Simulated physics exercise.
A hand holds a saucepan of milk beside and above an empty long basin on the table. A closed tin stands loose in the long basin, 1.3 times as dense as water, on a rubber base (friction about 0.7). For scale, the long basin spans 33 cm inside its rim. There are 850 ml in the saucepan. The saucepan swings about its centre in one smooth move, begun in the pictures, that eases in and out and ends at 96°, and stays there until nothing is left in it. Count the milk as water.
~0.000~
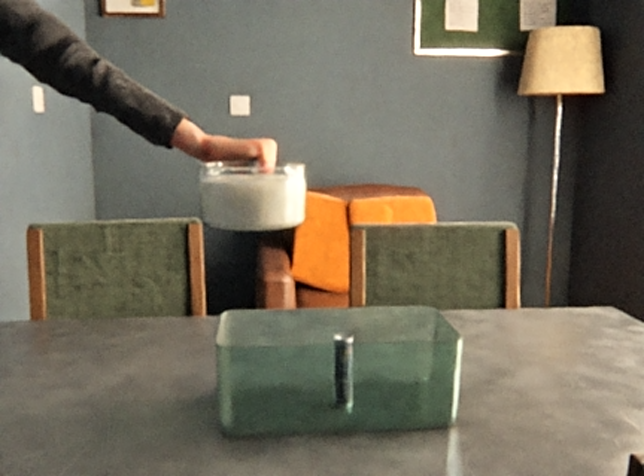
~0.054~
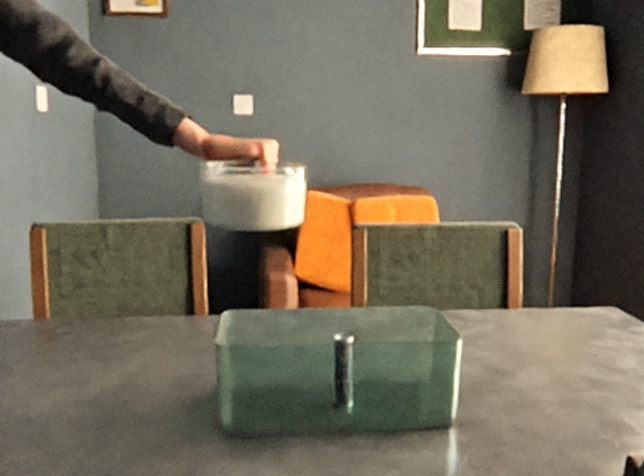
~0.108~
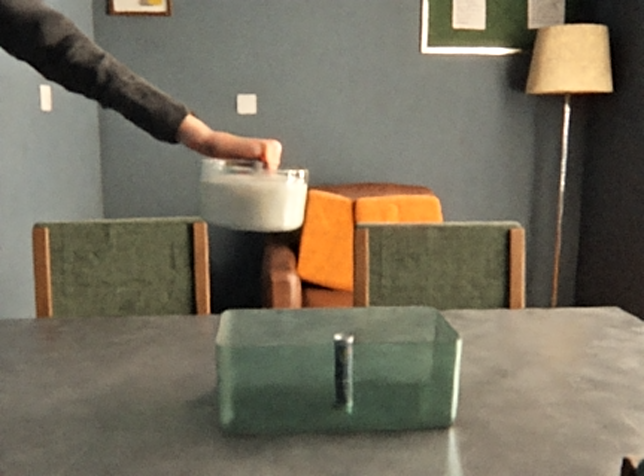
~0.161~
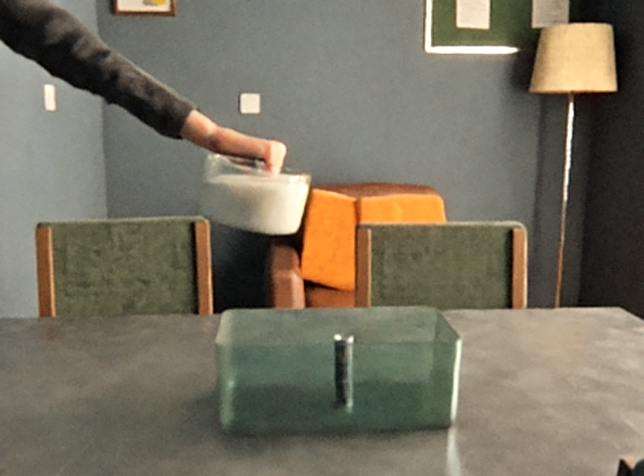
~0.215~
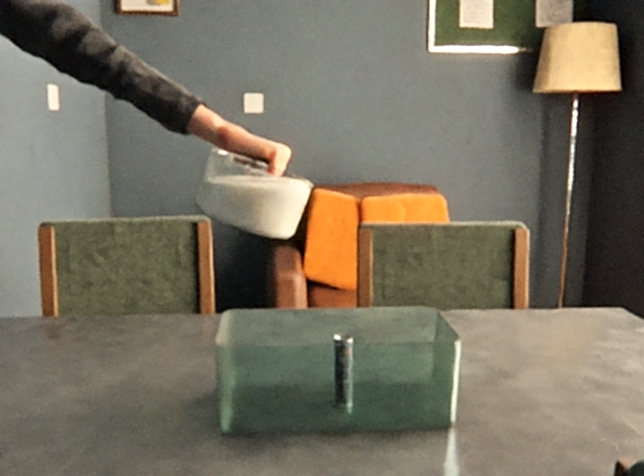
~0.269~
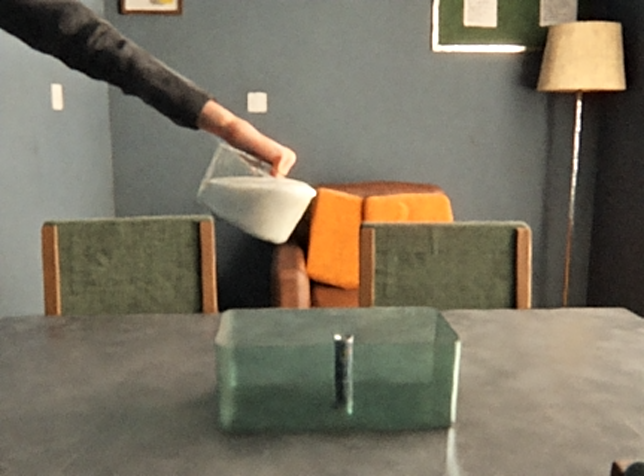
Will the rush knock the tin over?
It goes over.
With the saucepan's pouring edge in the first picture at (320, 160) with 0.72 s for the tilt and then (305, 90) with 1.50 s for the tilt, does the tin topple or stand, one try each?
First it falls; then it keeps standing.
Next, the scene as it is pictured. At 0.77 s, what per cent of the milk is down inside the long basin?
Near 74 in a hundred.
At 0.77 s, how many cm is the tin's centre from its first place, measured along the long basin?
Some 0 cm.
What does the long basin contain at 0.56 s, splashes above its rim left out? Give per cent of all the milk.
Near 12 in a hundred.
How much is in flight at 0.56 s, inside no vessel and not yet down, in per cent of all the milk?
About 46 per cent.
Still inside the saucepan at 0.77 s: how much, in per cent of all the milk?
Some 12 per cent.
By 0.56 s the tilt is 83° and 42 per cent is still to pour; the tin stands where it began.
By 0.77 s the tilt is 96° and 12 per cent is still to pour; the tin stands where it began.
By 0.99 s the tilt is 96° and 3 per cent is still to pour; the tin leans 12°.
By 1.23 s the tilt is 96° and 1 per cent is still to pour; the tin lies on its side.
At rest the tin lies on its side.
